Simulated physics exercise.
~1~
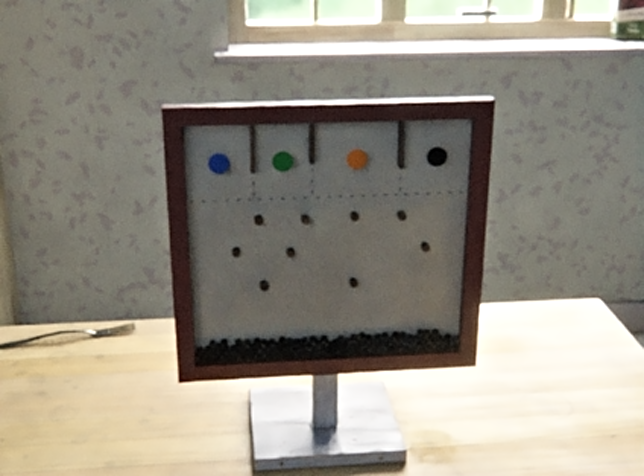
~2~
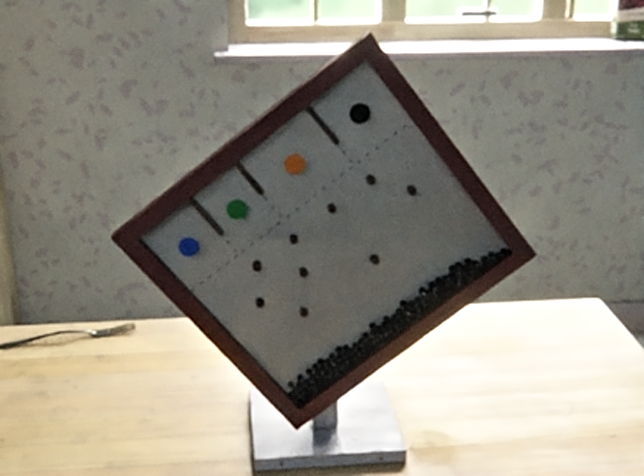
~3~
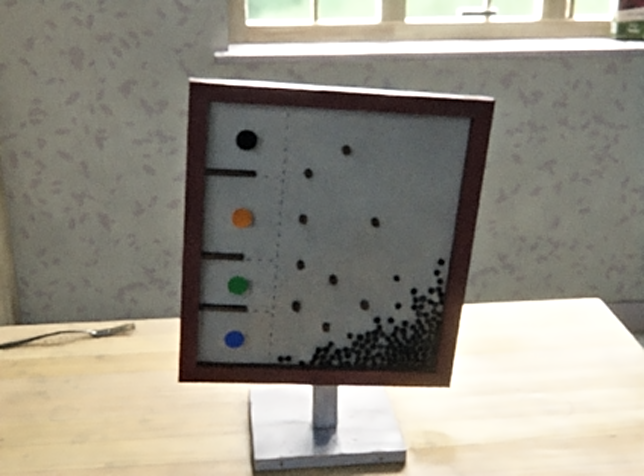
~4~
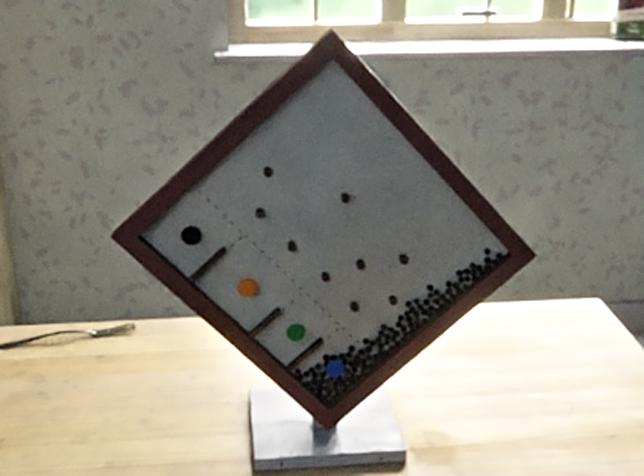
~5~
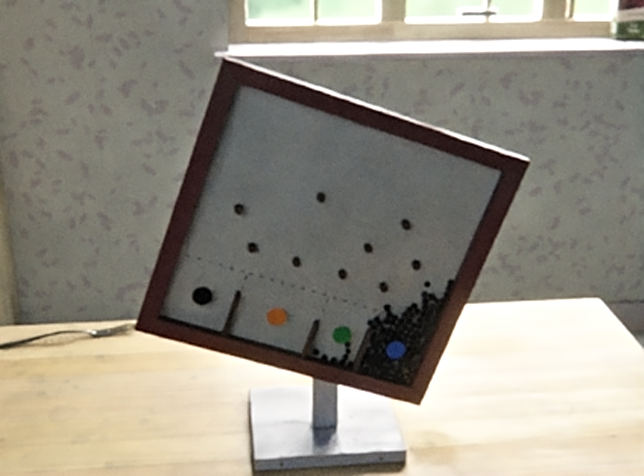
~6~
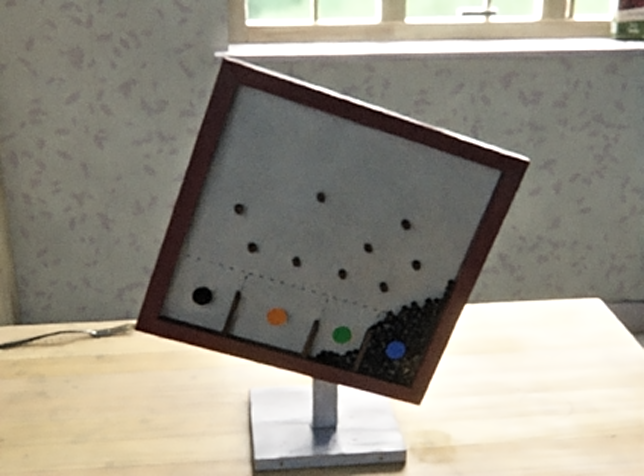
Framed clear case of black beads turning anticlockwise on a stand, the beads sliding and settling mostly around the blue dot.
